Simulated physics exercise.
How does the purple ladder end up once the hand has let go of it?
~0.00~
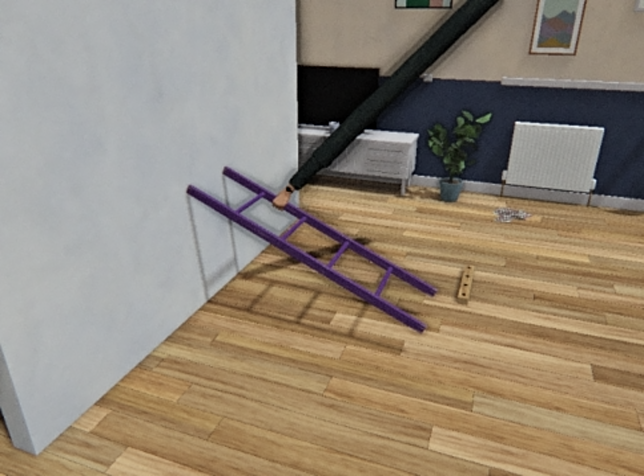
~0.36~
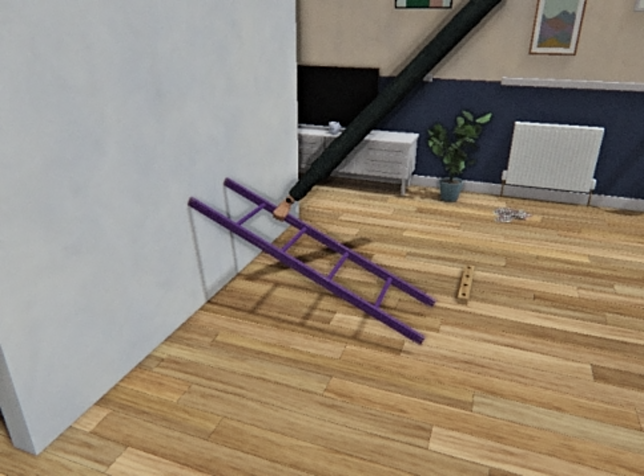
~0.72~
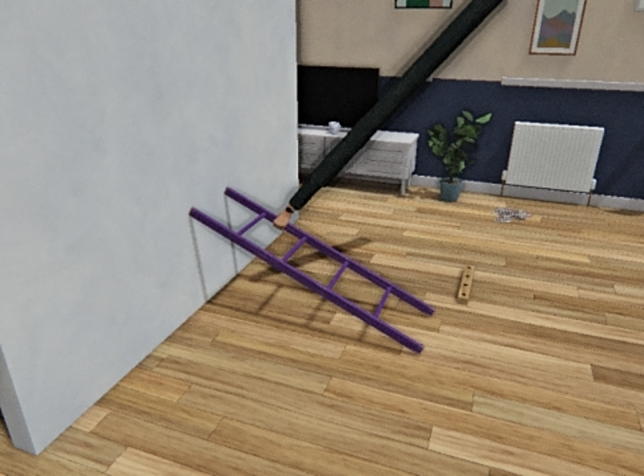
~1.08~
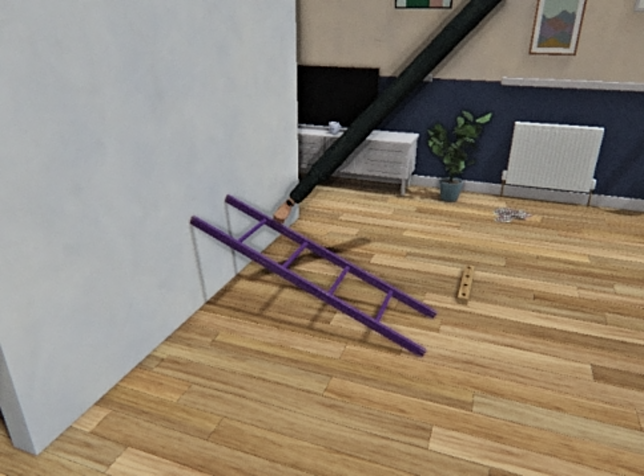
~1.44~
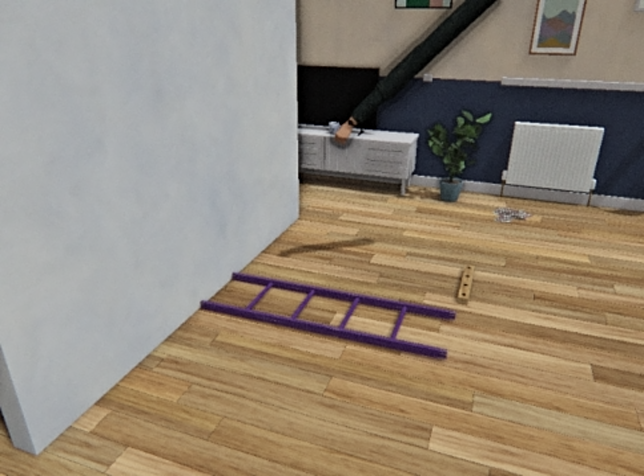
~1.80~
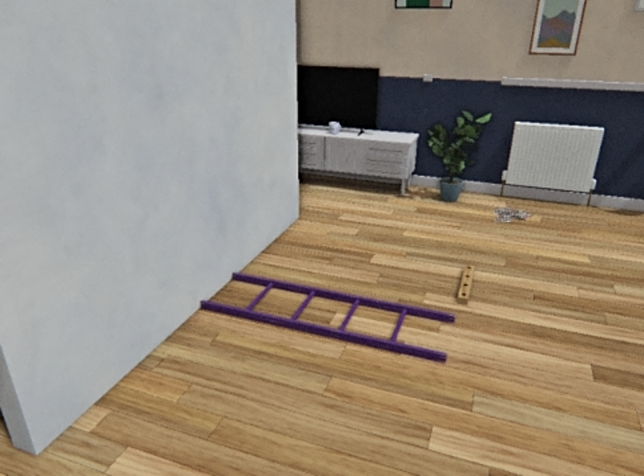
It slips down the wall and ends up lying flat on the wooden floor.
